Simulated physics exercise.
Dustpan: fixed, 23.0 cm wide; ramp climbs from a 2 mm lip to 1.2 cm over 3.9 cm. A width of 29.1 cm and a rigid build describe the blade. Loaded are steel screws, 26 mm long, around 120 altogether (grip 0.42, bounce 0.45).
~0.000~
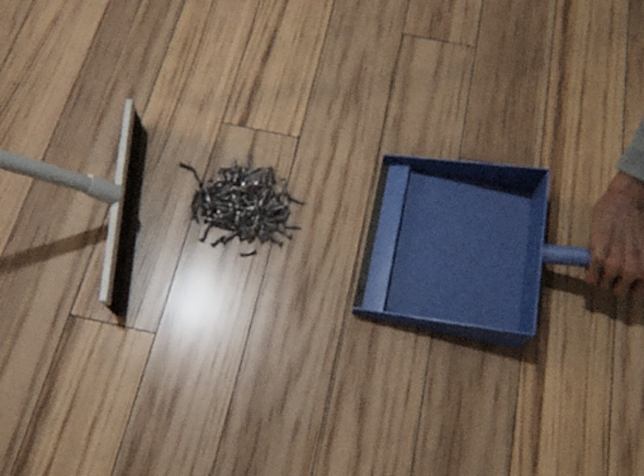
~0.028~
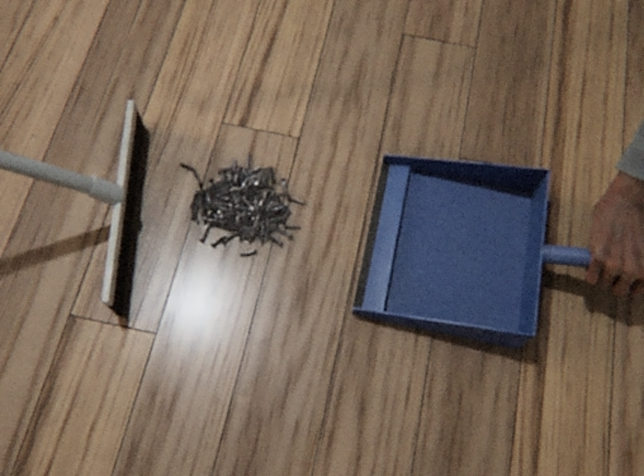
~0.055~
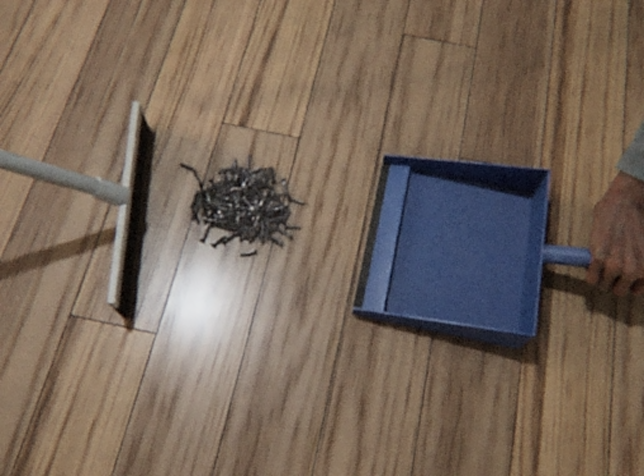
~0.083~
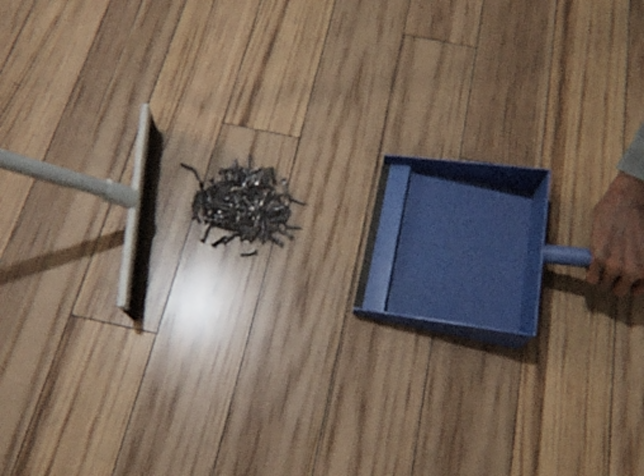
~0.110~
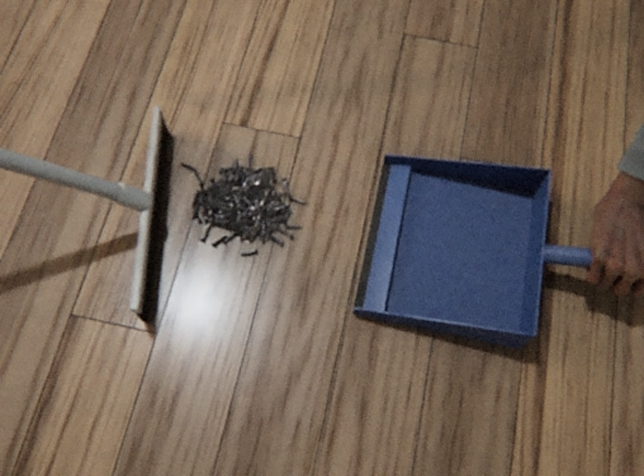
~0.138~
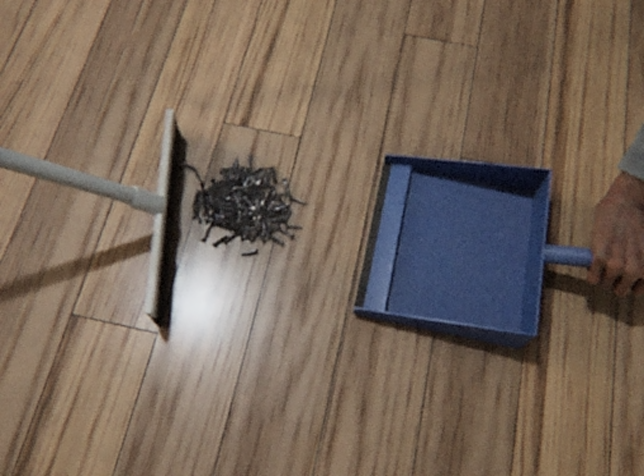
Hand holding a blue dustpan still on a wooden floor while a long-handled blade slides slowly right towards a small pile of screws.
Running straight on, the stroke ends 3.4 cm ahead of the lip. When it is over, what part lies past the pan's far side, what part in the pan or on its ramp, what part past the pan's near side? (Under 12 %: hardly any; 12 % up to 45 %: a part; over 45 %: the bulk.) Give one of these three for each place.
At the end, far side: A minor share. Pan: A minor share. Near side: A minor share.
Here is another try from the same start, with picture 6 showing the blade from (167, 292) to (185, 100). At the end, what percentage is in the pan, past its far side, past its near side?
Pan 15; far 20; near 0.
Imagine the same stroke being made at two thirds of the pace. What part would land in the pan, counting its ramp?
About 0 per cent.
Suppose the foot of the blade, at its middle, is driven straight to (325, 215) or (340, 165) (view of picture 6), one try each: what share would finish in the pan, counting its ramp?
First try around 10 %, second try around 10 %.
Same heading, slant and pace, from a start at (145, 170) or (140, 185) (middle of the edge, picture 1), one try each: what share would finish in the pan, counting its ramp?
Around 10 percent, then around 10 percent.
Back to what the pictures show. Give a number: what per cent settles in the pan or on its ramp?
Result: Roughly 5 %.
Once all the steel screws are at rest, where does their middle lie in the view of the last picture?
Near (350, 221).
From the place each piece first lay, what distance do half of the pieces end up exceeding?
It works out to some 16 cm.
After 0.30 s, middle of the blade 17 cm from the lip; 0 % over the lip, far side 0 %, near side 0 %.
Then, at 0.42 s, middle of the blade 9 cm from the lip; 0 % over the lip, far side 0 %, near side 0 %.
After 0.66 s, middle of the blade 6 cm from the lip; 5 % over the lip, far side 5 %, near side 0 %.
By 1.3 s all is still; far side 5 %, pan 5 %, near side 0 %, in front of the lip or behind the blade 90 %.
